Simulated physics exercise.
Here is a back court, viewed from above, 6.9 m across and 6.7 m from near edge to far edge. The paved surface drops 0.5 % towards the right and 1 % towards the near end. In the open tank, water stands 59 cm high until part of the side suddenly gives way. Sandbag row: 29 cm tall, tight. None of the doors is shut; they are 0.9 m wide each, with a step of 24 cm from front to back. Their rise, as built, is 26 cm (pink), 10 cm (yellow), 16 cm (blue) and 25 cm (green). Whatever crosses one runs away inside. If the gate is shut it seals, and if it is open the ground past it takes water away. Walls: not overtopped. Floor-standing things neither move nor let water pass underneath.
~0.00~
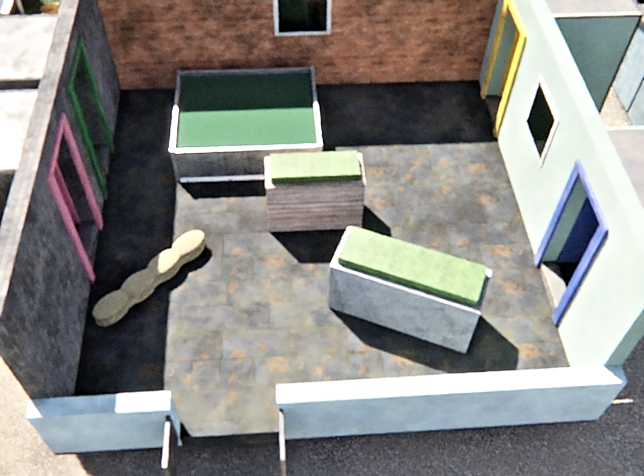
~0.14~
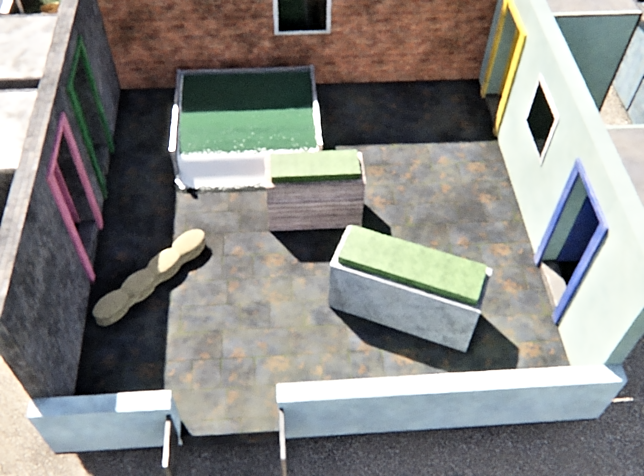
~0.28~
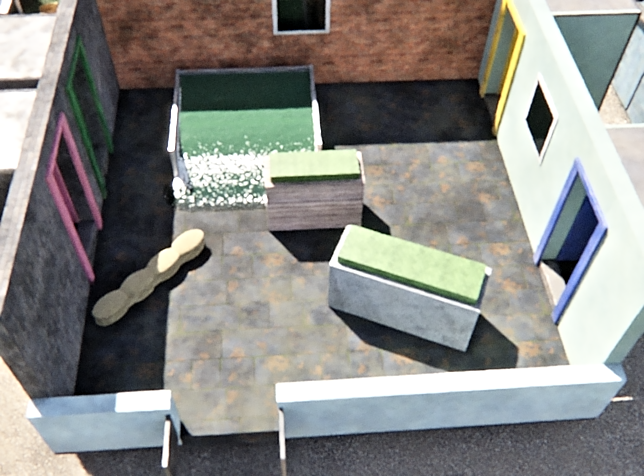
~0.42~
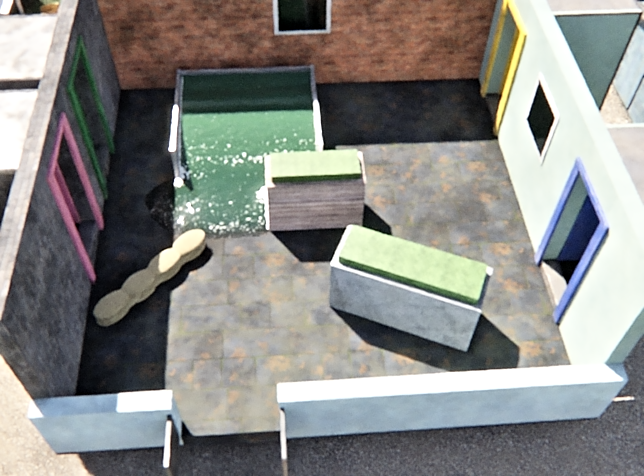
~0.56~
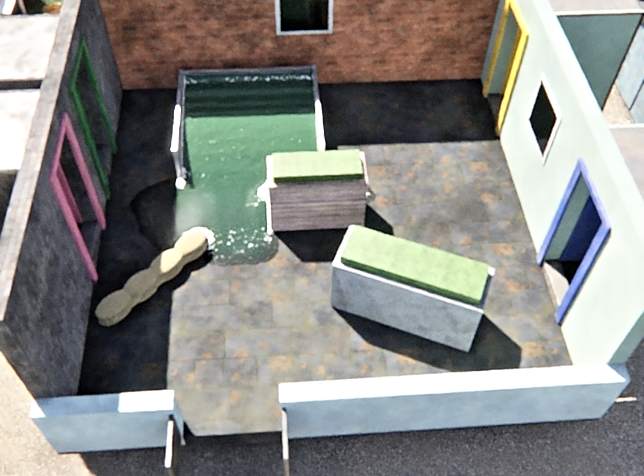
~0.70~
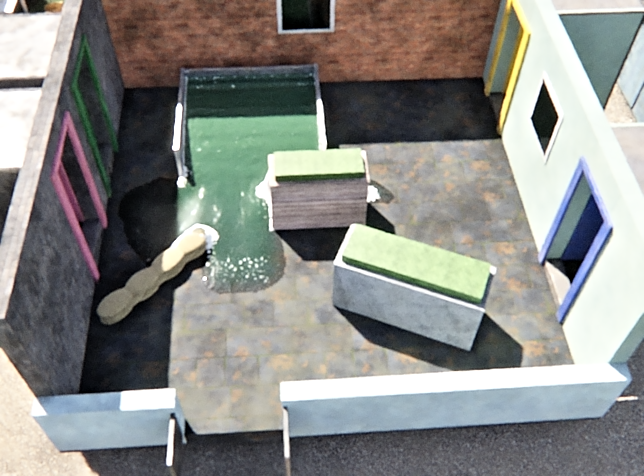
At first, an open tank of green water stands whole and still at the back of a walled court, behind two grass-topped blocks. Then its front gives way and white, foaming water pours onto the paving, spreading toward the near side and reaching around the end of the pale, wavy sandbag row.
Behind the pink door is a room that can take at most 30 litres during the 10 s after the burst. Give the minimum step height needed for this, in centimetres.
Roughly 24 centimetres.
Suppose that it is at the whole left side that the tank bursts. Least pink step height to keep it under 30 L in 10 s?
Some 24 cm.
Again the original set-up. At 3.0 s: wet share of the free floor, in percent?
About 65 per cent.
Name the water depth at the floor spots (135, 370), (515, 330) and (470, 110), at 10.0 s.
Roughly 2, then 7, then 3 cm.
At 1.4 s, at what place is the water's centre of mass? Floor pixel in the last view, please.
Roughly (253, 172).
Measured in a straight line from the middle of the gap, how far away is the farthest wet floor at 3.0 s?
Roughly 5.6 metres.
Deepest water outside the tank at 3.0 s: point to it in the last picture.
At about pixel (105, 307).
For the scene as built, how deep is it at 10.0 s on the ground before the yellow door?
Lab note: Depth approx. 3.5 cm.
After 1.4 s water covers 35 % of the floor, deepest (42 cm) near (294, 197); 6 cm at the pink door, 0 litres in over its 26 cm step.
After 3.0 s water covers 65 % of the floor, deepest (34 cm) near (105, 307); 30 cm at the pink door, 12 litres in over its 26 cm step.
After 10.0 s water covers 95 % of the floor, deepest (12 cm) near (582, 394); 8 cm at the pink door, 17 litres in over its 26 cm step.
At the pink door as built, the water arrived by 1.1 s and peaked near 30 cm at 2.8 s.
Run again over the same 10 s with other heights there, 42 litres in over 22 cm, 17 litres over 26 cm. The limit of 30 litres is kept from about 24 cm up.
